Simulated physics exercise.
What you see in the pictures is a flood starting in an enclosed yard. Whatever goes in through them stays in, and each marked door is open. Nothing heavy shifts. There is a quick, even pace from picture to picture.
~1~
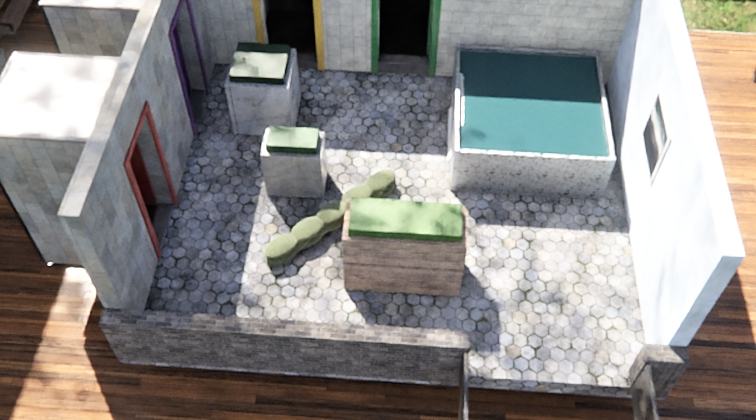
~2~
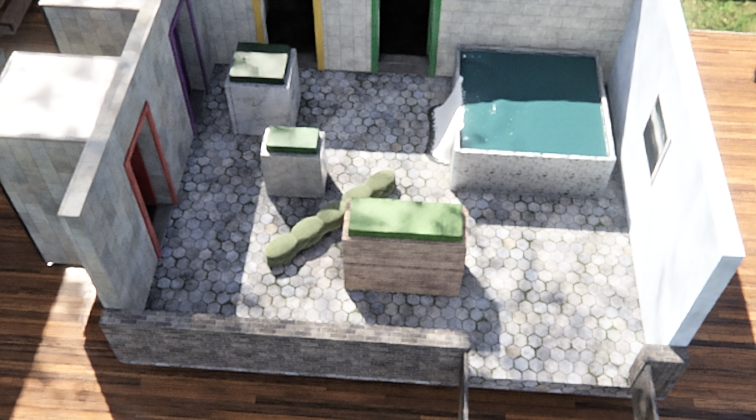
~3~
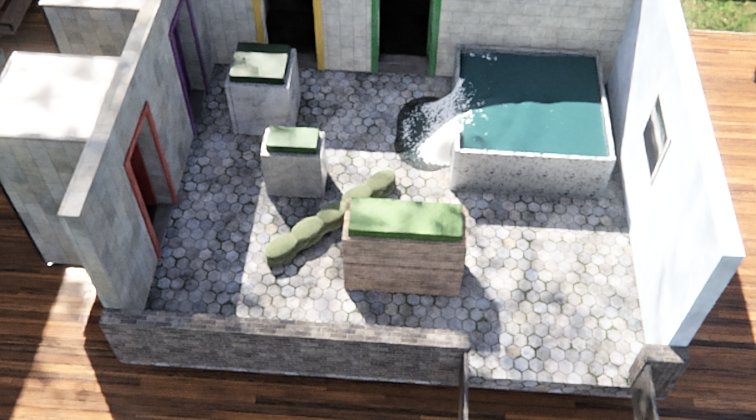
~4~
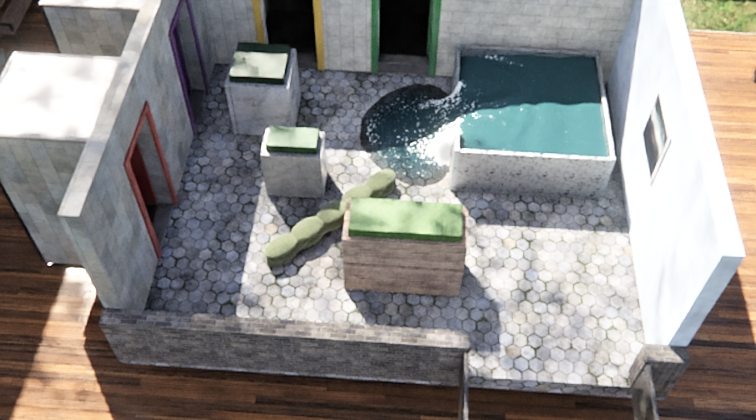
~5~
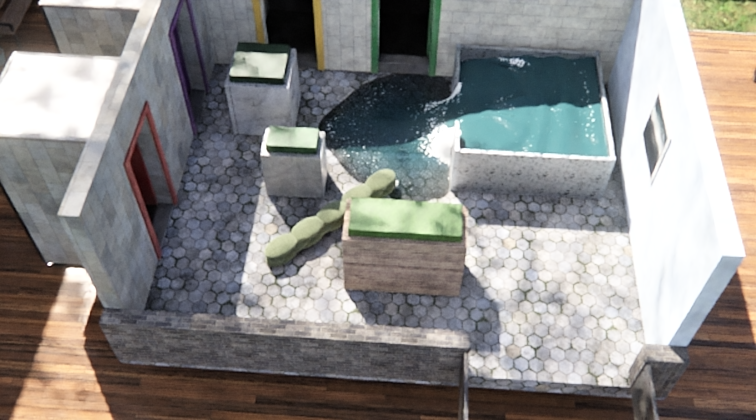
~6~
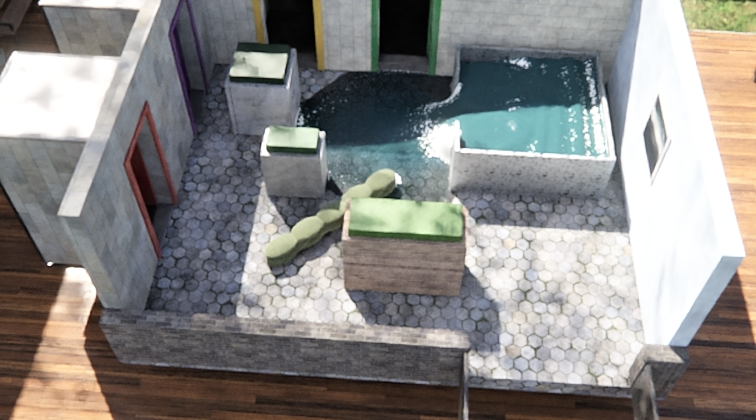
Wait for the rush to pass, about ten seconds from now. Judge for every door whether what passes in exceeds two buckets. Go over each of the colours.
The purple door exceeds two; the green door does not exceed two; the red door exceeds two; the yellow door exceeds two.
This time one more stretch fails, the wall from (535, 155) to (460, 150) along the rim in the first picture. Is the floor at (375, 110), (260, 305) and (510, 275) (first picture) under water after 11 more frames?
Unwetted, submerged, submerged.
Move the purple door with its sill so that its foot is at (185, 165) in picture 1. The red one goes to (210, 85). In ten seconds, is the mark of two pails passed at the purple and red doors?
In that case the purple door runs past it while the red door runs past it.
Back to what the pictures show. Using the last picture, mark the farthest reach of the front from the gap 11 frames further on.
I'd say near (144, 314).
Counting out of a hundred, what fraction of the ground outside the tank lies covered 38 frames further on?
Roughly 75 per cent.
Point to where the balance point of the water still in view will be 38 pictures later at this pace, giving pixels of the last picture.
About (374, 169).
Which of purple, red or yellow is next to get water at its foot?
The yellow one, before the others.
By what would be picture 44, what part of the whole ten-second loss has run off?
Near 60 %.
A moment on, water covers 30 % of the floor; the purple door not reached, the green door wet at the sill, nothing in, the red door not reached, the yellow door wet at the sill, nothing in.
Next, water covers 45 % of the floor; the purple door wet at the sill, nothing in, the green door wet at the sill, nothing in, the red door under two buckets in, the yellow door over two buckets in.
Then, water covers 55 % of the floor; the purple door far over two buckets in, the green door wet at the sill, nothing in, the red door over two buckets in, the yellow door far over two buckets in.
Later, water covers 75 % of the floor; the purple door far over two buckets in, the green door wet at the sill, nothing in, the red door far over two buckets in, the yellow door far over two buckets in.
In the end, water covers 95 % of the floor; the purple door far over two buckets in, the green door wet at the sill, nothing in, the red door far over two buckets in, the yellow door far over two buckets in.
